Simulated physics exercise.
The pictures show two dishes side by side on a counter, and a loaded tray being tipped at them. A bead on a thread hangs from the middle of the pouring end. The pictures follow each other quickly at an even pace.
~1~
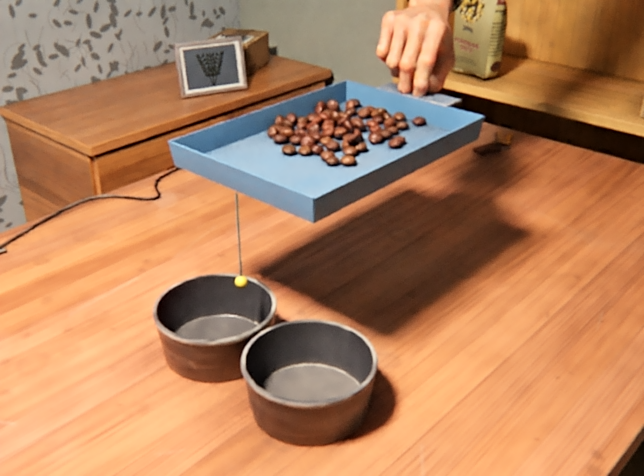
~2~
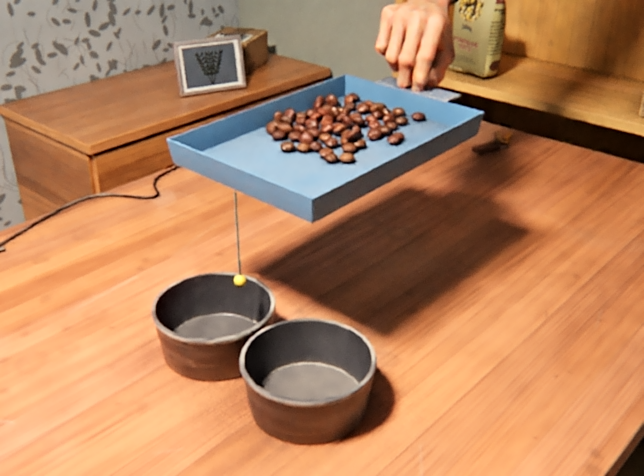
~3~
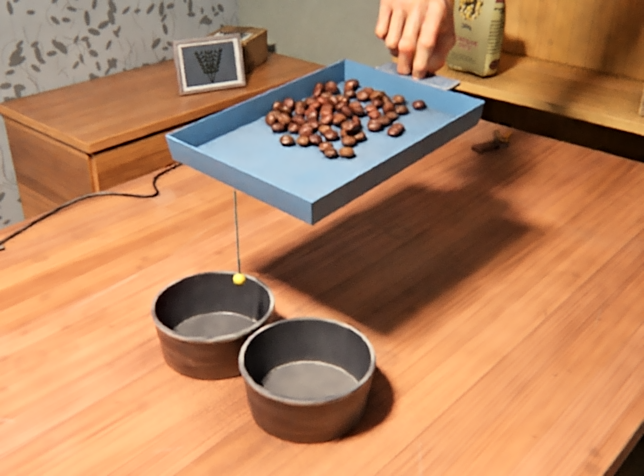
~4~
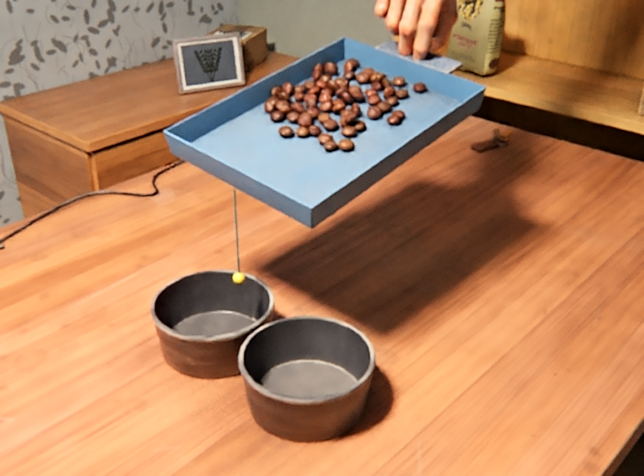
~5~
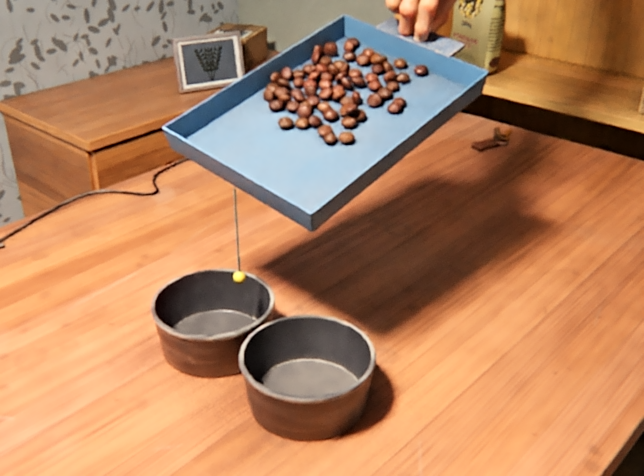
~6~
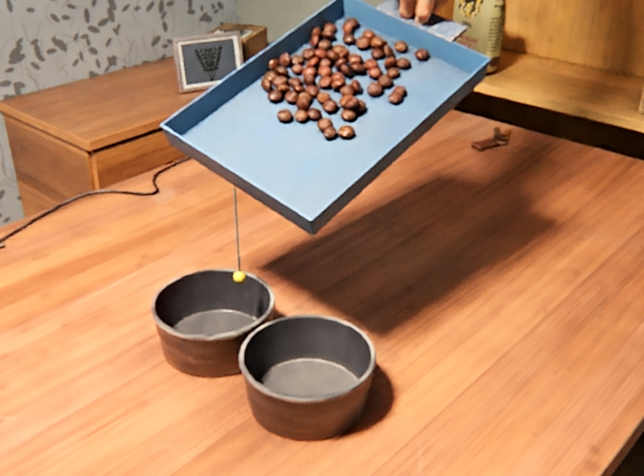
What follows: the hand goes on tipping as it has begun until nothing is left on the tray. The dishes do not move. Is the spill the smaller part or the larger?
Together they catch over half.
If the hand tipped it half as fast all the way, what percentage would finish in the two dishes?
It comes to 90 per cent or so.
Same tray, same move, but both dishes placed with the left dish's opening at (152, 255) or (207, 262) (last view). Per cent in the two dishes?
First some 10, then 70 per cent.
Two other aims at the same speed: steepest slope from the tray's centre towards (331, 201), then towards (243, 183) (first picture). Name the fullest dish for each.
One: The right one. Two: Left.
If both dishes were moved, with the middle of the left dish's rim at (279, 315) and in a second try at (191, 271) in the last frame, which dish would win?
At the first place left, at the second right.
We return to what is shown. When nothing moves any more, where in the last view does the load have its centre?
Around (305, 385).
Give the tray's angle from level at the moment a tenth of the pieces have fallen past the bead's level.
Roughly 80°.
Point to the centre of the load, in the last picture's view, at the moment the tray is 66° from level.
Around (305, 190).
Shortly afterwards, tray tipped steeply; all but a few on the tray; only a few in the air.
Next, tray tipped past a quarter turn; near a quarter on the tray; near two thirds in the right dish; only a few in the left dish; only a few outside both; a little in the air.
Some moments later, tray tipped past a quarter turn; the bulk in the right dish; only a few in the left dish; a little outside both.
In the end, tray tipped past a quarter turn; the bulk in the right dish; only a few in the left dish; a little outside both.
